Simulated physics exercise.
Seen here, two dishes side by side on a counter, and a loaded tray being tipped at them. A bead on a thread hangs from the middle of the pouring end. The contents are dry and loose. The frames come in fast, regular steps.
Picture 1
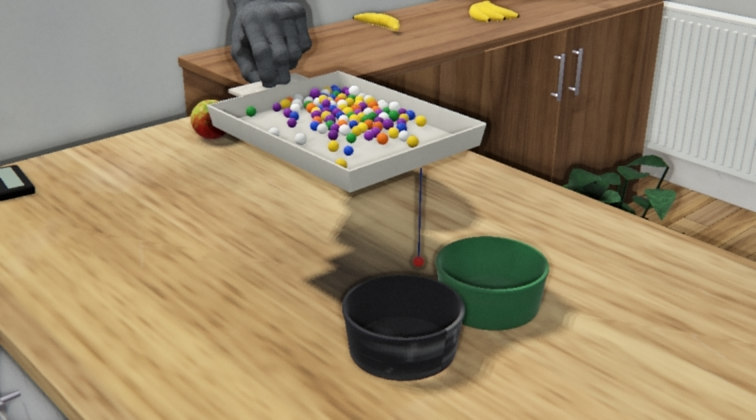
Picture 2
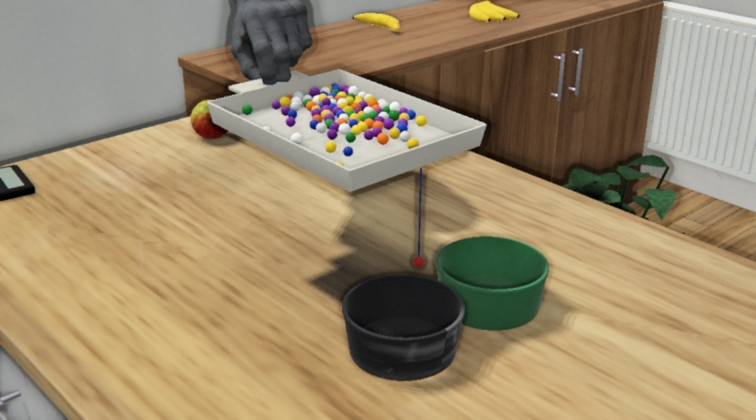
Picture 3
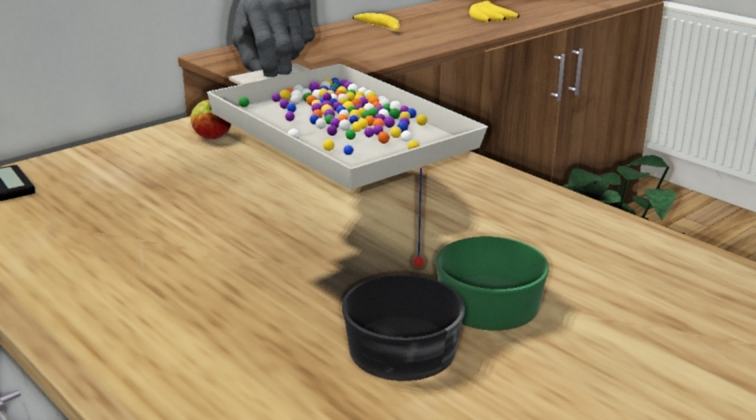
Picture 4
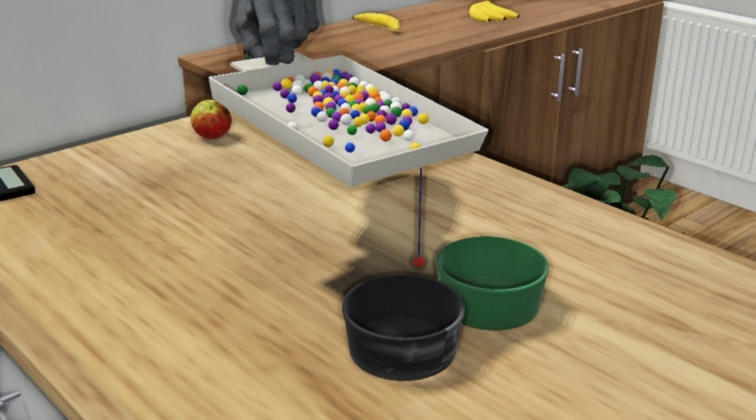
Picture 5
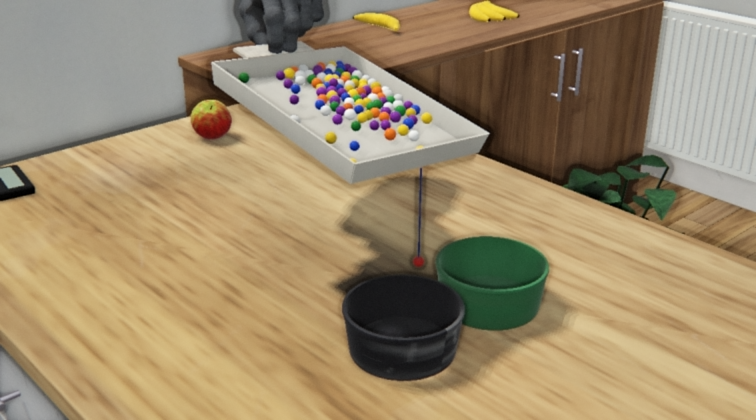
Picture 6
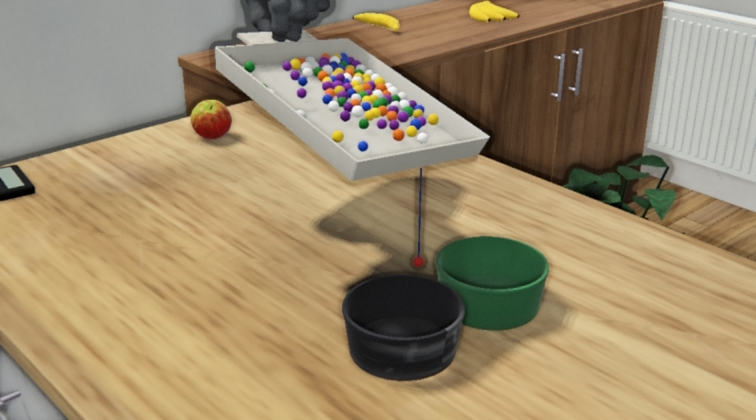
Tray of colourful beads tilting gradually as a dark gloved hand raises its far end, the beads shifting across it above two bowls.
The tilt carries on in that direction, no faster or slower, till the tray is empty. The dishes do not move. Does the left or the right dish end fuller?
More goes to the right dish.
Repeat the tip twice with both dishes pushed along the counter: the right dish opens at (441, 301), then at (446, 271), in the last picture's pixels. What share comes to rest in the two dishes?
About 0 and 50 per cent.
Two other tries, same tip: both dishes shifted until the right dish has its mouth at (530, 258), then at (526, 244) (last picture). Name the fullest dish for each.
In turn: The right one; the right one.
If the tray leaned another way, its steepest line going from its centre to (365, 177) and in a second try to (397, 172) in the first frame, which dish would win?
One: Left. Two: The dish on the left.
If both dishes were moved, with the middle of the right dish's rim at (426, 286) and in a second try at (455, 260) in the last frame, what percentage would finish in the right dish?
The first gives 10 %, the second 70 %.
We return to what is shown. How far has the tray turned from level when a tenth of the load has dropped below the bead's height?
Near 85 degrees.
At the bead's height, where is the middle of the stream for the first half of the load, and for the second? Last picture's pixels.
Around (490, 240) and then (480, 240).
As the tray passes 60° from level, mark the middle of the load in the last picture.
Around (442, 121).
Soon, tray tipped steeply; nearly all on the tray; a stray few in the air.
A while on, tray tipped right over; about a quarter on the tray; about two thirds in the right dish; a stray few outside both; a small part in the air.
Towards the end, tray tipped past a quarter turn; nearly all in the right dish; a stray few outside both.
Finally, tray tipped past a quarter turn; none in the left dish; nearly all in the right dish; a stray few outside both.
